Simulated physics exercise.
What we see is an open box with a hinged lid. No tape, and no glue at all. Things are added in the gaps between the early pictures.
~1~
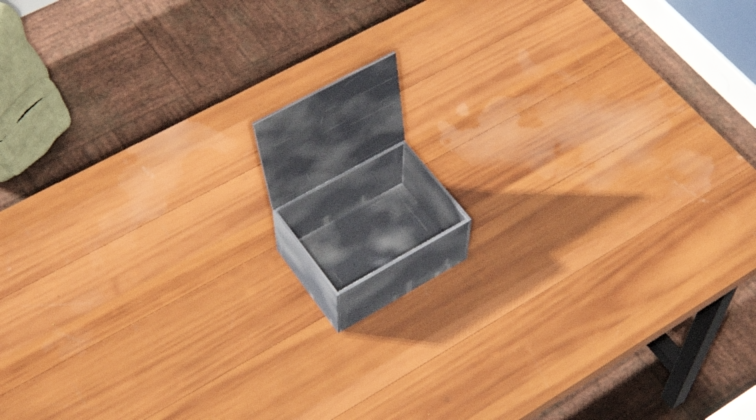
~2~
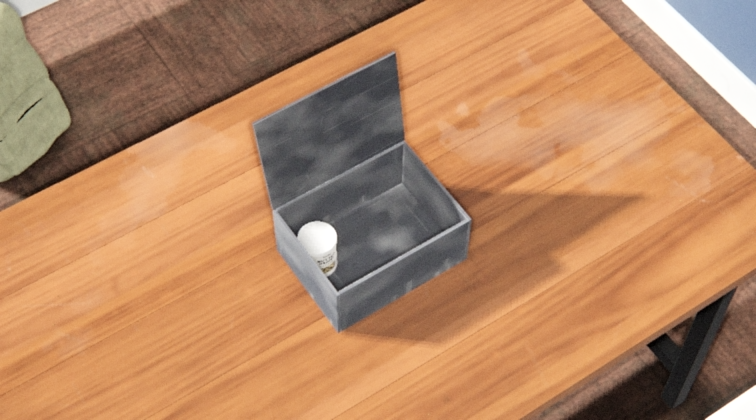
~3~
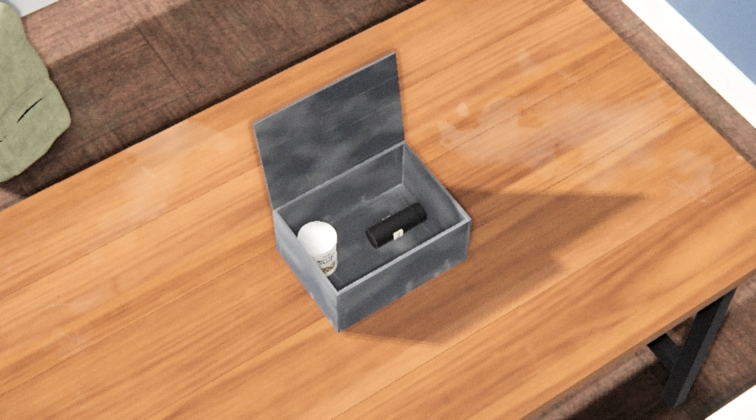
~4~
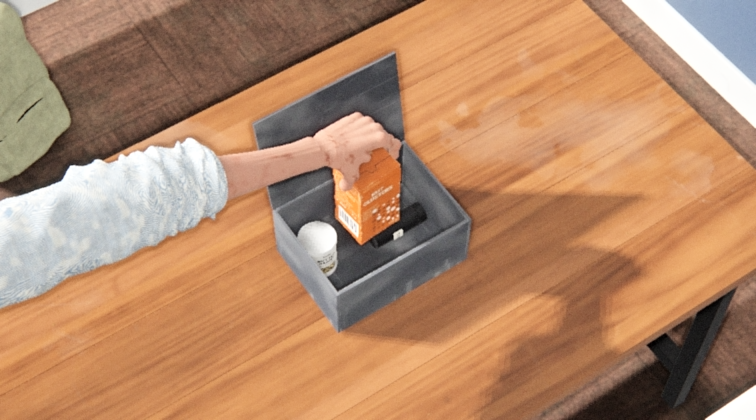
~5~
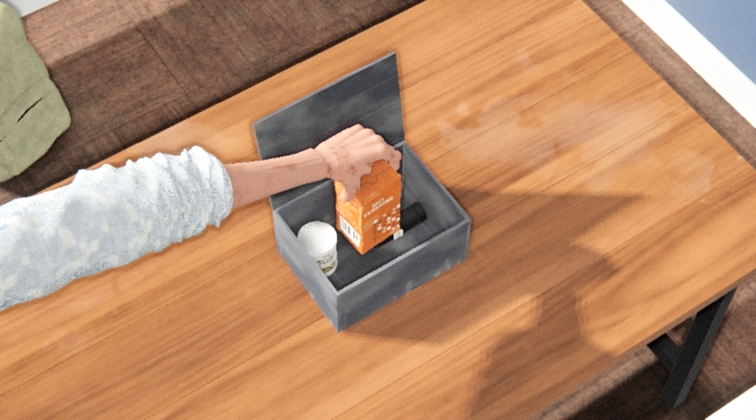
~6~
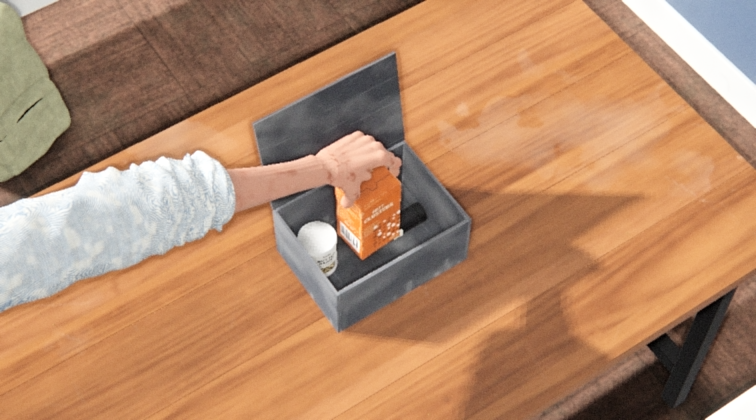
In the video, an open gray box with a hinged lid sits on a wooden table; a white tin and then a black cylindrical object appear inside, and a hand from the left lowers an orange carton slightly between them.
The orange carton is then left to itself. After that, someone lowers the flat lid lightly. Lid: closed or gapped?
Watch - the lid never drops into place.
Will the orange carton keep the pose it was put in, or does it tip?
Result: The orange carton leans over.
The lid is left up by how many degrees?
About 30° above the rim.
Then, 0.60 s past the last view, orange carton rocked 44° from its first pose near (361, 241).
Then, 1.40 s past the last view, lid 75° above the rim; orange carton rocked 45° from its first pose near (359, 244).
Then, 1.70 s past the last view, lid 46° above the rim; orange carton rocked 45° from its first pose near (359, 244).
Finally, lid 31° above the rim; down or leaning hard in the box, orange carton; the other 2 still in place. Final places as the last picture's camera would see them, orange carton near (359, 244).
